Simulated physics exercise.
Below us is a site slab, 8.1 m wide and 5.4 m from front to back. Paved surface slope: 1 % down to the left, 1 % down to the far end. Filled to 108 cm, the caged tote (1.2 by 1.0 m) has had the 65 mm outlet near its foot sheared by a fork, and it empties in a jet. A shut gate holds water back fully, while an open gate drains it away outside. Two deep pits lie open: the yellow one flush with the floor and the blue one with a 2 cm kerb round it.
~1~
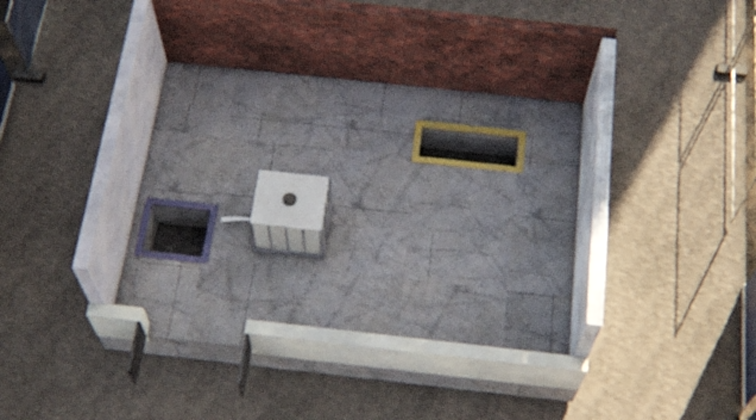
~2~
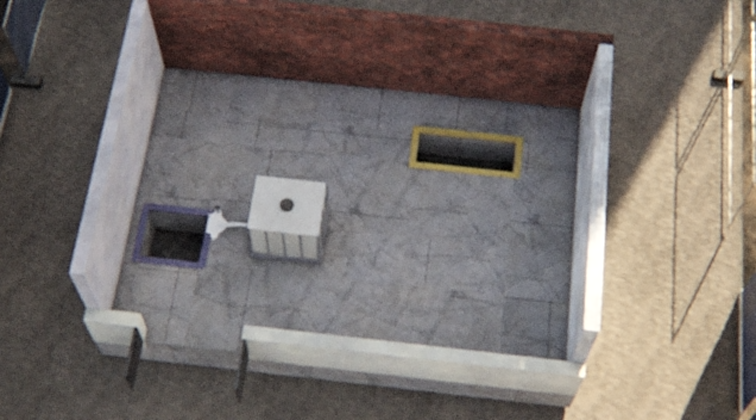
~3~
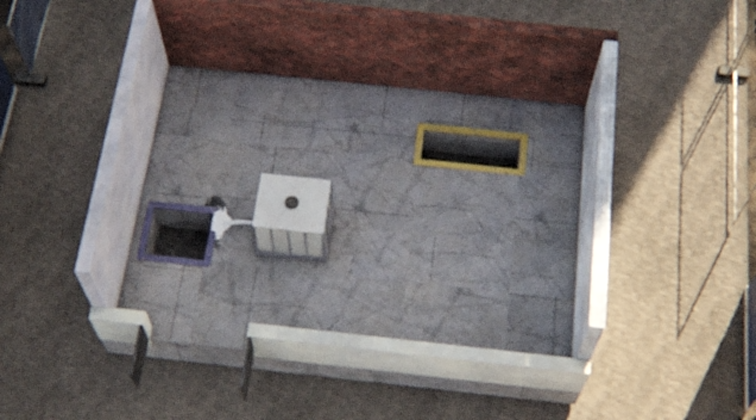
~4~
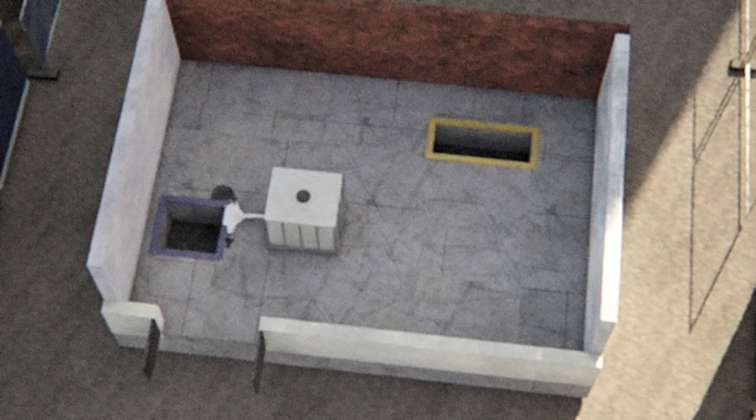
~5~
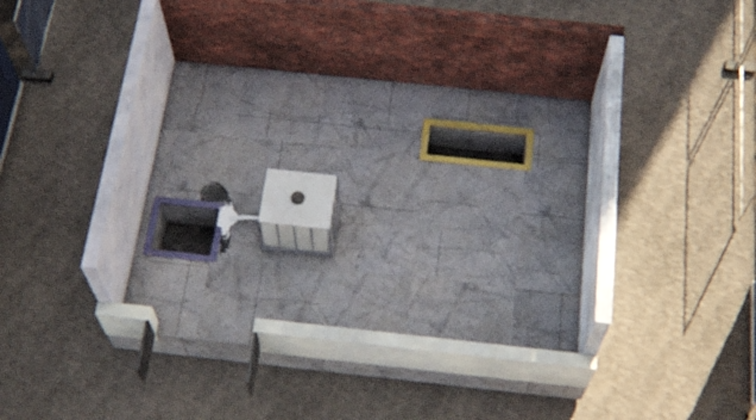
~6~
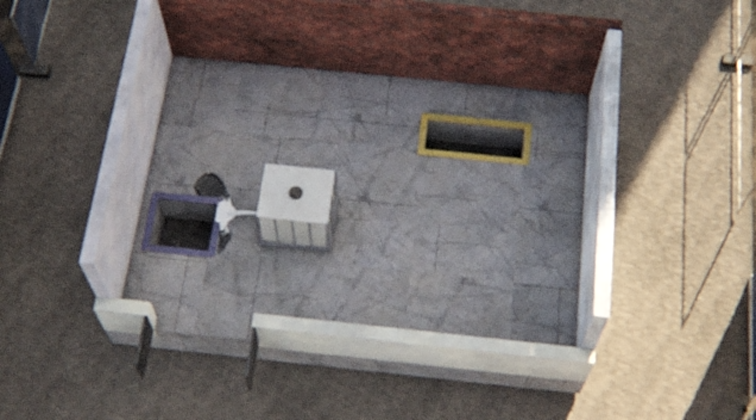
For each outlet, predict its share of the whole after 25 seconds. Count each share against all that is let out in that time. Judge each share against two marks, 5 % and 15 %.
Against the marks, the gateway gets under 5 %; the yellow pit gets not even 5 %; the blue pit gets more than 15 %.
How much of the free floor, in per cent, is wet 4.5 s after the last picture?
About 0 percent of the floor.
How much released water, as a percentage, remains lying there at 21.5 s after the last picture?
I'd put what remains at some 4 per cent.
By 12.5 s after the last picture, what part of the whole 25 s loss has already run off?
About 65 %.
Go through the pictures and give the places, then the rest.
The jet has just started at (244, 219); the ground is still dry, in the first frame.
The jet leaves at (241, 225); the sheet reaches (211, 217), 0.9 m away, and wets 0.1 m2, in the second frame.
The jet leaves at (246, 222); the sheet reaches (216, 215), 0.9 m away, and wets 0.1 m2, in the third frame.
The jet leaves at (258, 216); the sheet reaches (228, 242), 0.9 m away, and wets 0.1 m2, in the fourth frame.
From the spout at (252, 218) the water has spread over 0.1 m2; its tip is at (223, 244), and it is 1.2 cm deep on average, in the fifth frame.
From the spout at (250, 213) the water has spread over 0.1 m2; its tip is at (220, 206), and it is 1.2 cm deep on average, in the sixth frame.
Then, 1.5 s after the last picture water covers under 5 % of the floor and is deepest (2 cm) near (219, 211); gone so far, the gateway 0 %, the yellow pit 0 %, the blue pit 20 %.
Then, 4.5 s after the last picture water covers under 5 % of the floor and is deepest (2 cm) near (219, 211); gone so far, the gateway 0 %, the yellow pit 0 %, the blue pit 32 %.
Then, 8.5 s after the last picture water covers under 5 % of the floor and is deepest (2 cm) near (219, 211); gone so far, the gateway 0 %, the yellow pit 0 %, the blue pit 48 %.
Then, 12.5 s after the last picture water covers under 5 % of the floor and is deepest (2 cm) near (219, 211); gone so far, the gateway 0 %, the yellow pit 0 %, the blue pit 63 %.
Then, 21.5 s after the last picture water covers under 5 % of the floor and is deepest (2 cm) near (219, 211); gone so far, the gateway 0 %, the yellow pit 0 %, the blue pit 96 %.
